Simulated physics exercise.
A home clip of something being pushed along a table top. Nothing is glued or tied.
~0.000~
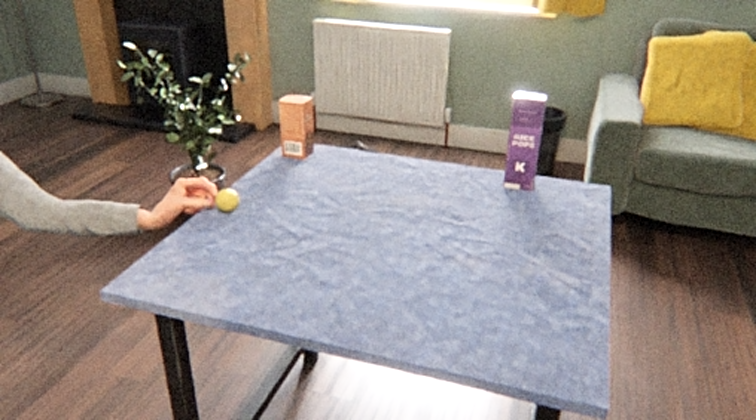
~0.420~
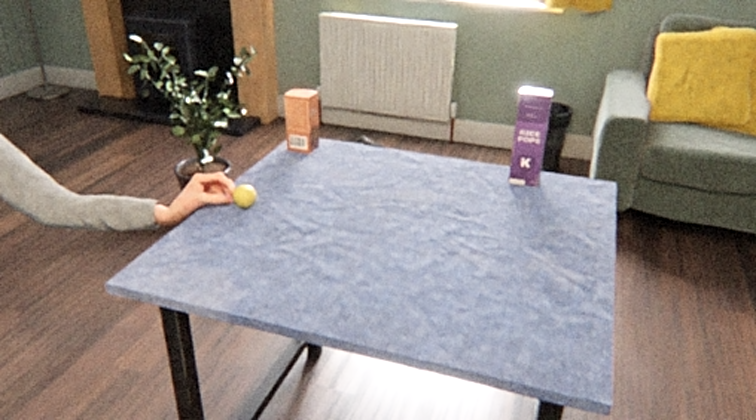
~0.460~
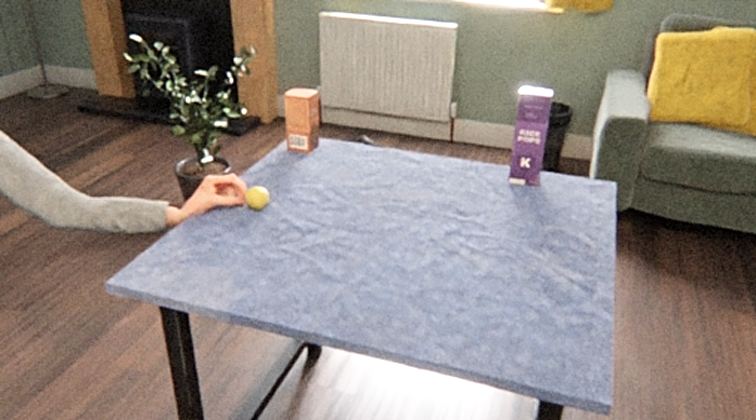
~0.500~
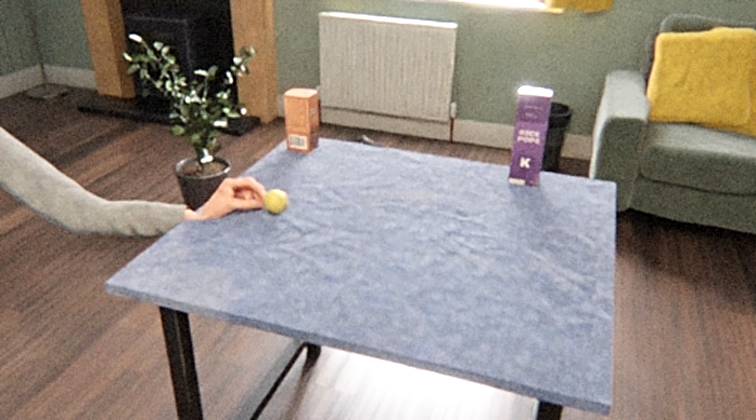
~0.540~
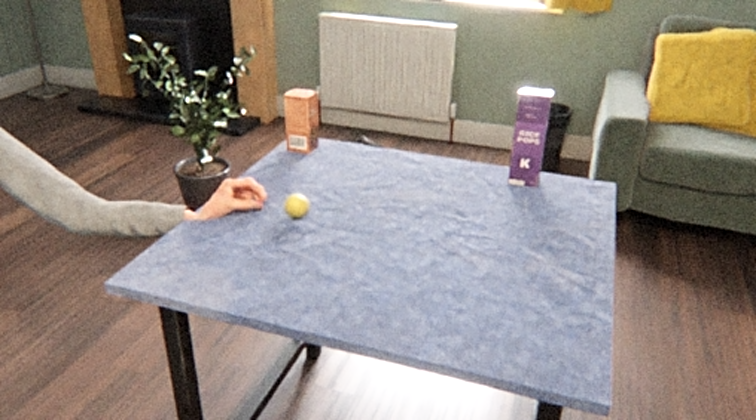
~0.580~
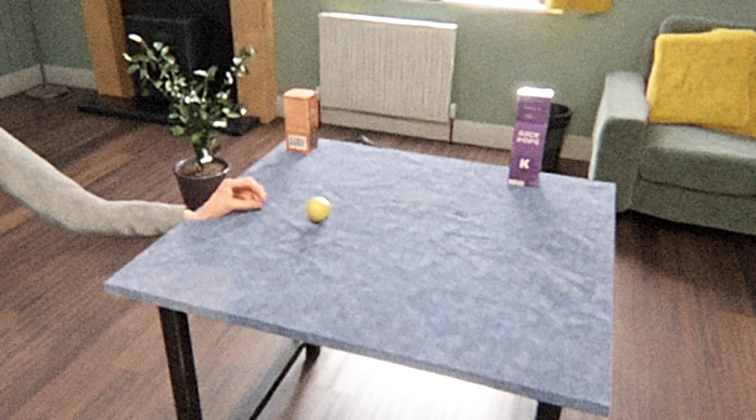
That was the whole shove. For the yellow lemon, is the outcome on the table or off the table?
The yellow lemon falls off the table.
After 0.78 s, yellow lemon shifted well along near (428, 231).
After 1.08 s, yellow lemon shifted well along near (589, 261).
After 1.28 s, yellow lemon now off the table.
After 1.58 s, things are still on the move.
In the end (1.7 s), off the table, yellow lemon.
